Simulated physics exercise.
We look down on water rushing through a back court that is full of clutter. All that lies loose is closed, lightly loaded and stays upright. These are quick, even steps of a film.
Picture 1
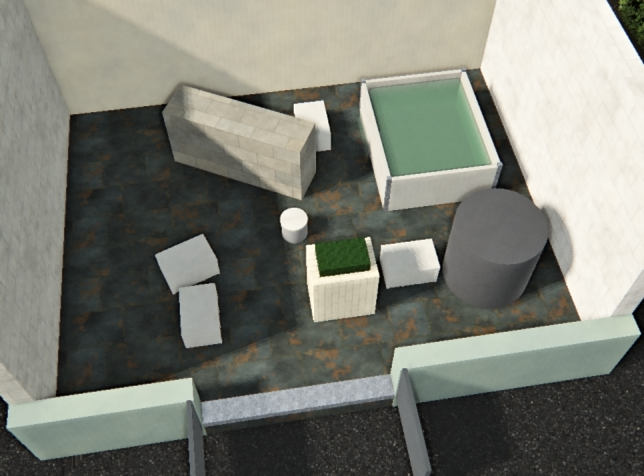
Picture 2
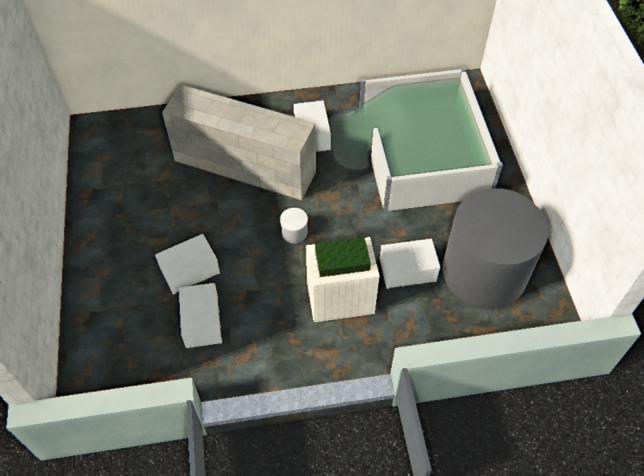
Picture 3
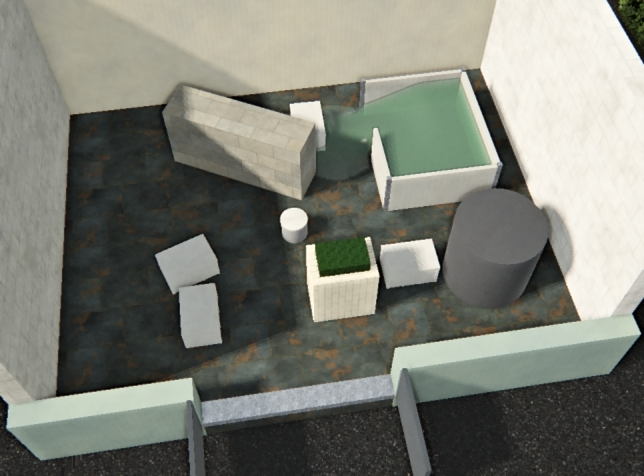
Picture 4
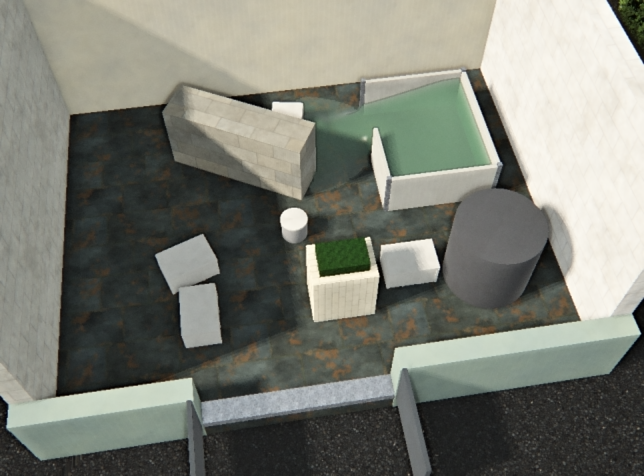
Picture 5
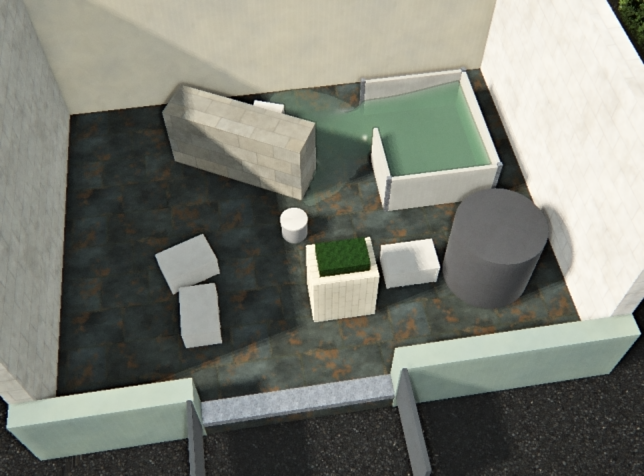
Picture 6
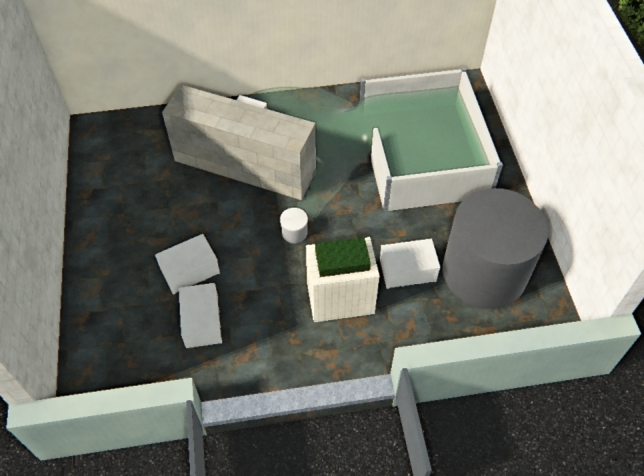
A walled court with a dark, rust-flecked floor is seen from high above, with a green pool boxed in by white walls at the back right. A pale brick wall slants at the back left near a white block, with two light slabs, a small white cylinder, a grass-topped planter, another block and a grey drum around. Green water bursts through the pool's left side and pushes the rear block leftward behind the brick wall, while the view stays still.
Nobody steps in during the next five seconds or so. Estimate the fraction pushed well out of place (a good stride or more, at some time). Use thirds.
Share: Under a third.
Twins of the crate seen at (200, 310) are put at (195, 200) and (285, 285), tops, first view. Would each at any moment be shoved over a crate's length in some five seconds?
One after the other: Never so far, never so far.
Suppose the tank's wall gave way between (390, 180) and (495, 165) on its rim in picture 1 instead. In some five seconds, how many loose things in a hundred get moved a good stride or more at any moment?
Near 60 in a hundred.
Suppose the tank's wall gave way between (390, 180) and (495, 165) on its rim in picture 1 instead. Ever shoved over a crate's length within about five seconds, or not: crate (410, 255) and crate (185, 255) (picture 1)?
One after the other: Yes, shifted that much.
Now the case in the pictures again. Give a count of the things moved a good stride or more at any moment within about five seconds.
That makes 1.
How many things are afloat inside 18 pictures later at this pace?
I count 1.
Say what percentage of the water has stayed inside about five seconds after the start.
About 100 per cent.
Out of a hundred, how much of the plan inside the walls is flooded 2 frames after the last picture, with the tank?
Some 20 per cent.
A moment on, 1 of 5 are well off their spots; 0 afloat.
Next, 1 of 5 are well off their spots; 1 afloat.
Later, 1 of 5 are well off their spots; 1 afloat.
In the end, 1 of 5 are well off their spots, and 1 have been at some point; 0 afloat.
